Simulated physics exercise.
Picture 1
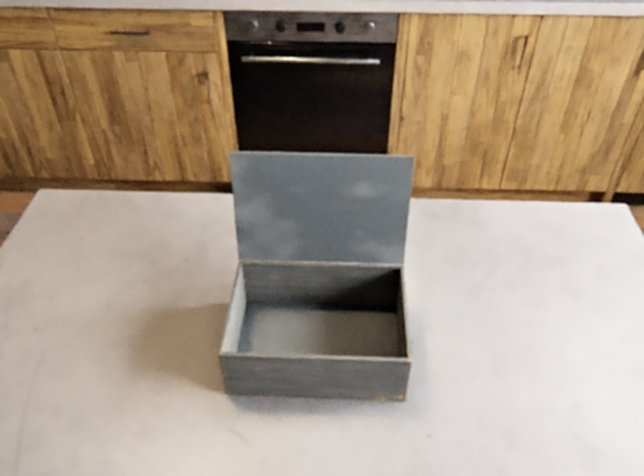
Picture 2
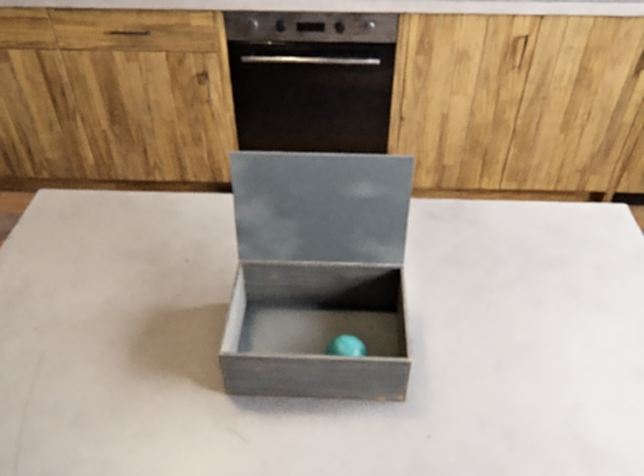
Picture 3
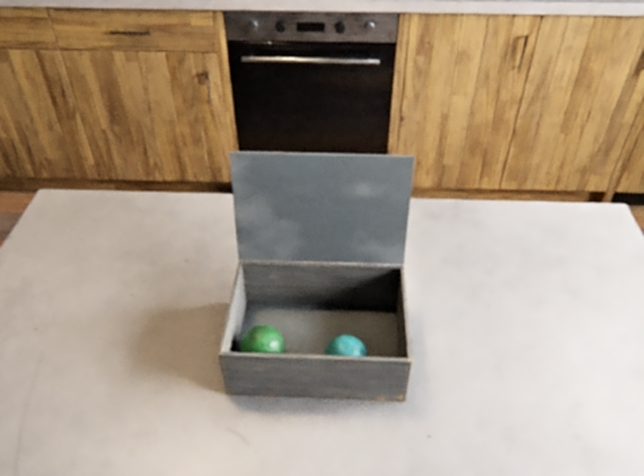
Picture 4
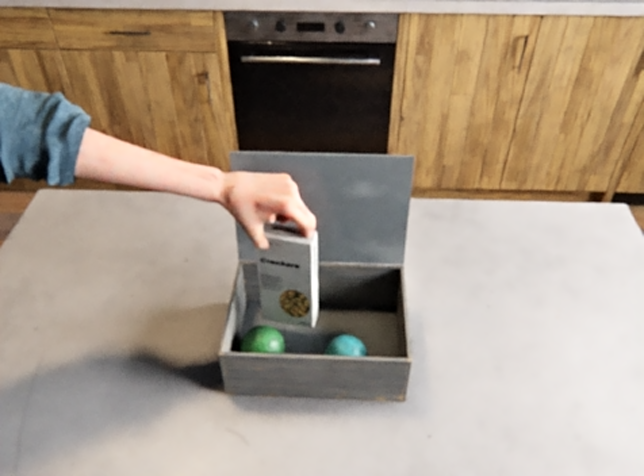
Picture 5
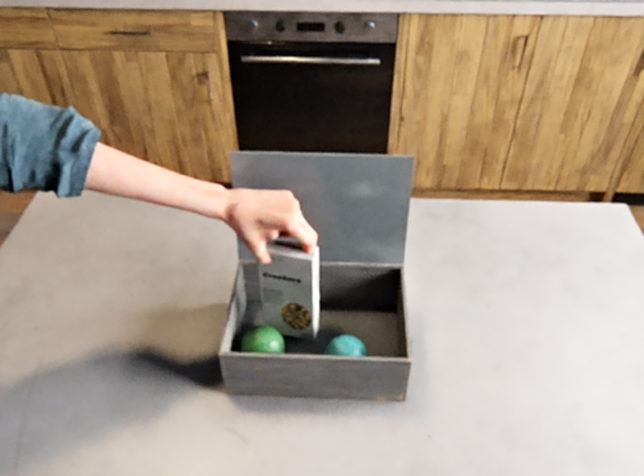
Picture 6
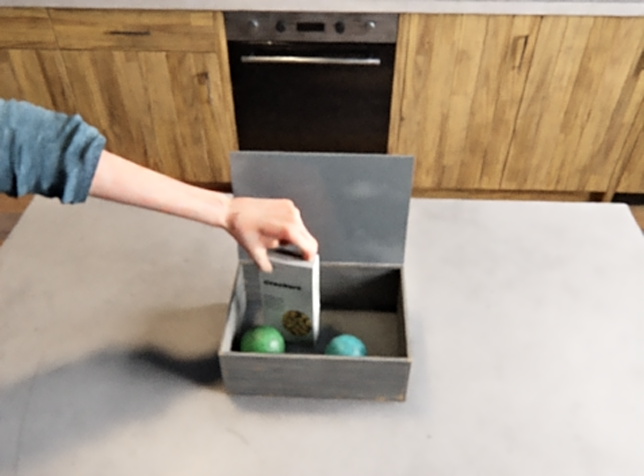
In a kitchen seen from slightly above by a still camera, an open grey box with its lid up stands on a pale table, before wooden cabinets and a black oven. The box is empty at first, then a teal ball appears inside at the right, and a green one at the left. A blue-sleeved arm reaches in from the left and lowers a whitish packet slightly into the box behind the balls.
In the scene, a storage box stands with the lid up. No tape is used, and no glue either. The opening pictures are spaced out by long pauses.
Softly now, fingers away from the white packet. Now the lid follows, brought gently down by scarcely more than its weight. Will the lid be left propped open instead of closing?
Yes, it stays propped open.
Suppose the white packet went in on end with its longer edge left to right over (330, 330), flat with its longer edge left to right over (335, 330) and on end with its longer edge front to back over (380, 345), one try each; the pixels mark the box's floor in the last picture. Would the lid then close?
1: Open. 2: Closed. 3: Open.
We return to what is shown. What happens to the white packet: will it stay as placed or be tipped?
It ends up leaning.
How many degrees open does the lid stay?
Lid angle from rim - close to 10°.
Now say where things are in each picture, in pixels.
In the first picture, the last thing is not in view yet.
In the second picture, the last thing is not in view yet.
In the third picture, the last thing is not in view yet.
The fourth picture shows on its way; white packet (288, 278).
The fifth picture shows on its way; white packet (290, 291).
The sixth picture shows in place under the hand; white packet (290, 298).
Then, 1.40 s later than the last frame, lid 77° above the rim.
Then, 1.80 s later than the last frame, lid 40° above the rim; white packet tilted by 18° near (285, 311).
Then, 2.00 s later than the last frame, lid 12° above the rim; white packet tilted by 62° near (276, 326); green ball moved a little.
When it is over, lid 11° above the rim; lying over in the box, white packet; the other 2 as before. End places, in pixels of the last picture, white packet near (276, 321).
